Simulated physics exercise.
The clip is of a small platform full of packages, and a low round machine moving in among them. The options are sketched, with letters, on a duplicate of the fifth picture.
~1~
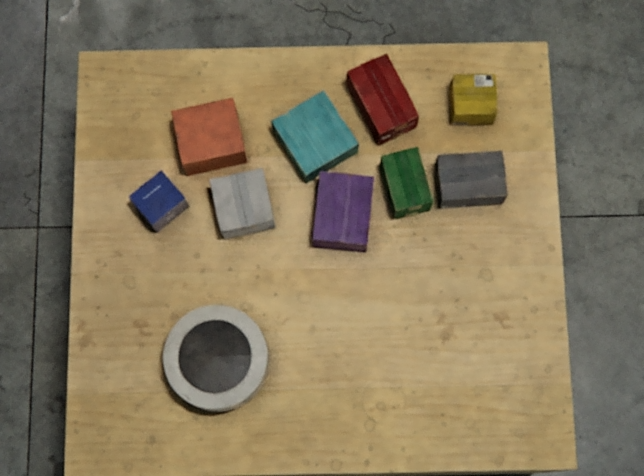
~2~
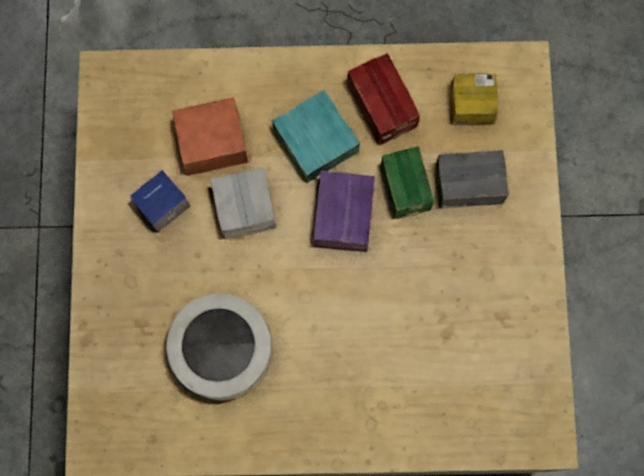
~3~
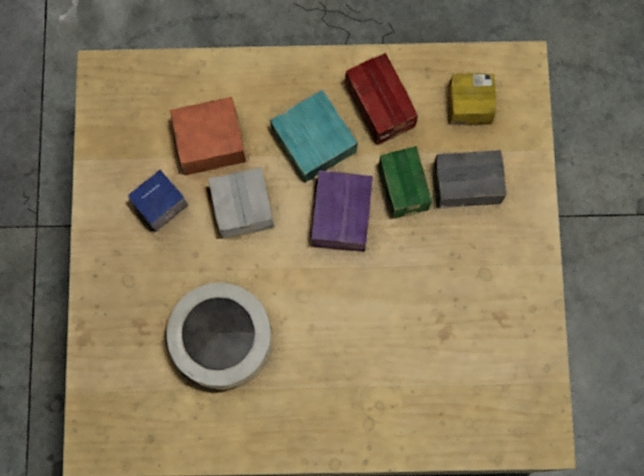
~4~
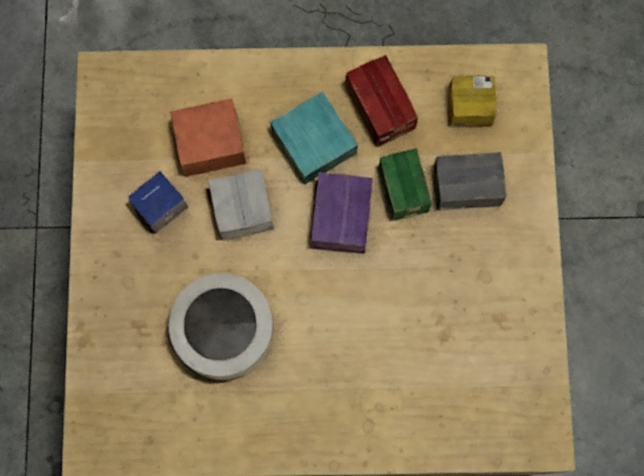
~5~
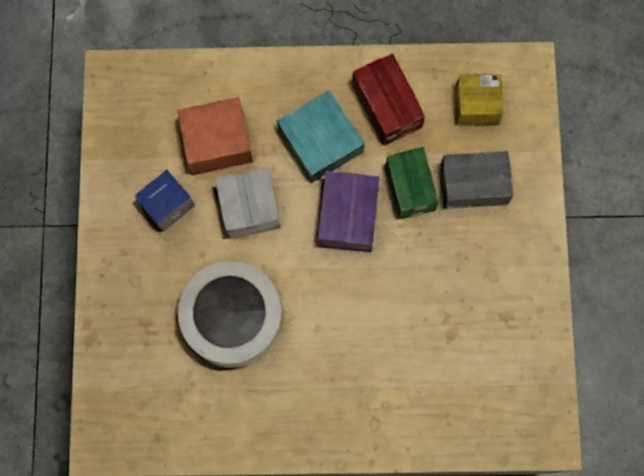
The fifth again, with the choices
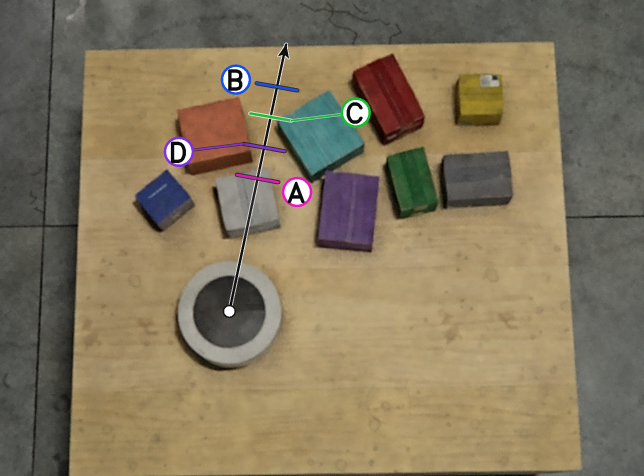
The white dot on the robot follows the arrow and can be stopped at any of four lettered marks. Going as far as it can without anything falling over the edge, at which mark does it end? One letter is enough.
Stop at C.
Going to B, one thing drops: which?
The white box goes over.
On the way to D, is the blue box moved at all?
No.
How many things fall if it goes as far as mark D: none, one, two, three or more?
In all, none.
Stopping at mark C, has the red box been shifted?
Yes.
On the copy, A at (257, 179); B at (277, 87); C at (271, 117); D at (264, 148); the arrow from (229, 311) to (286, 45); the white dot at (229, 311).
On C. First, robot (246, 243); orange crate (211, 120); white box (253, 169).
Then, robot (262, 174); orange crate (204, 95); red box (392, 97).
Finally, robot (272, 124); white box (283, 54); turquoise crate (352, 80); nothing has fallen.
By contrast, A is safe but short; B drops the white box; D is safe but short.
